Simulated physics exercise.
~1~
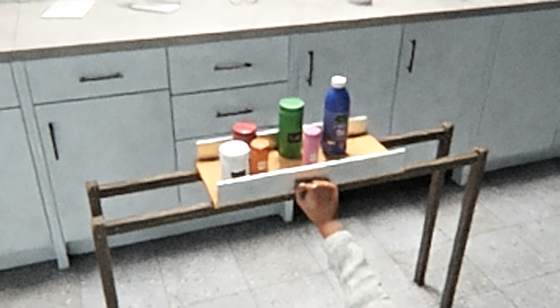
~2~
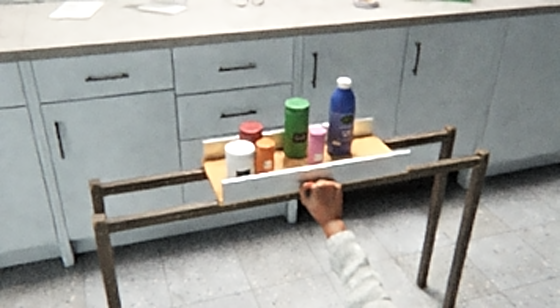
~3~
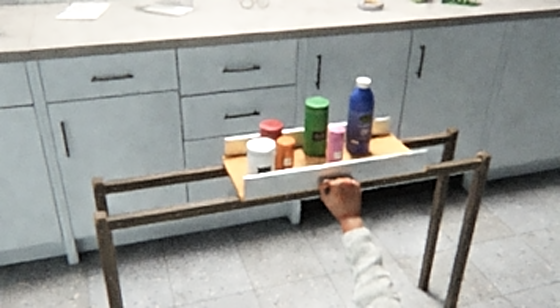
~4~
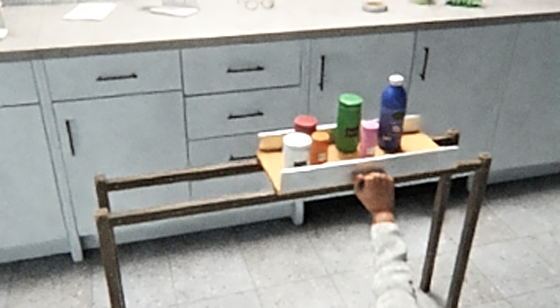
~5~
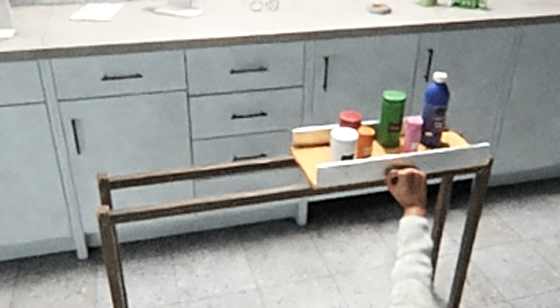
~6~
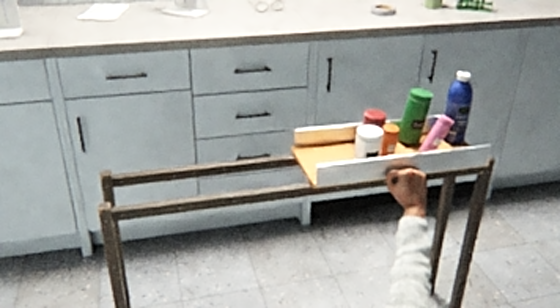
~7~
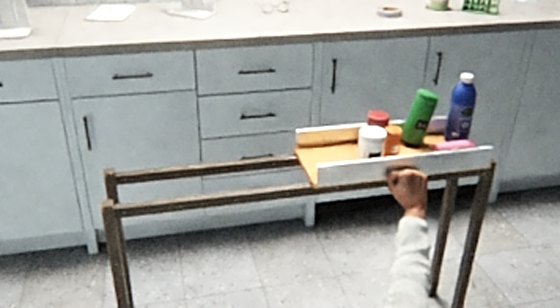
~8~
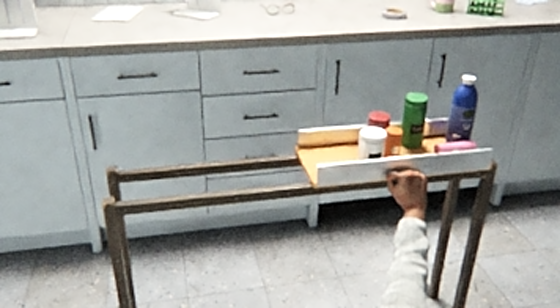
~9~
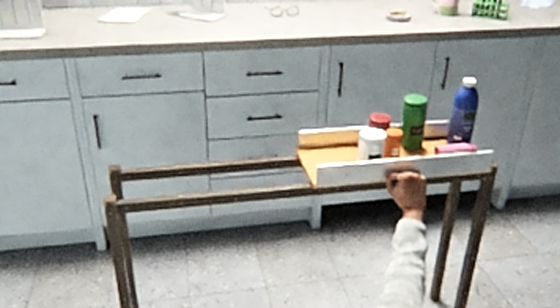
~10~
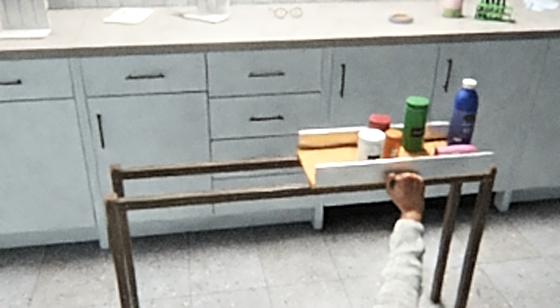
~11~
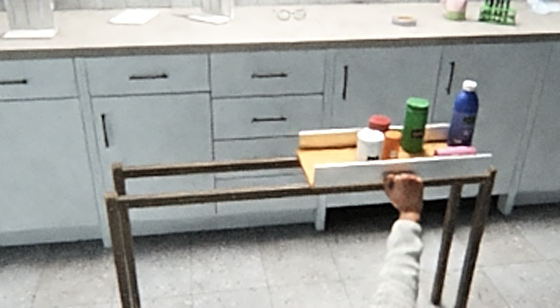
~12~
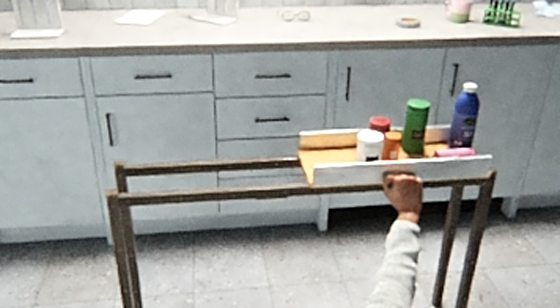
A hand slides a tray of containers right until it stops, and the pink shaker topples.
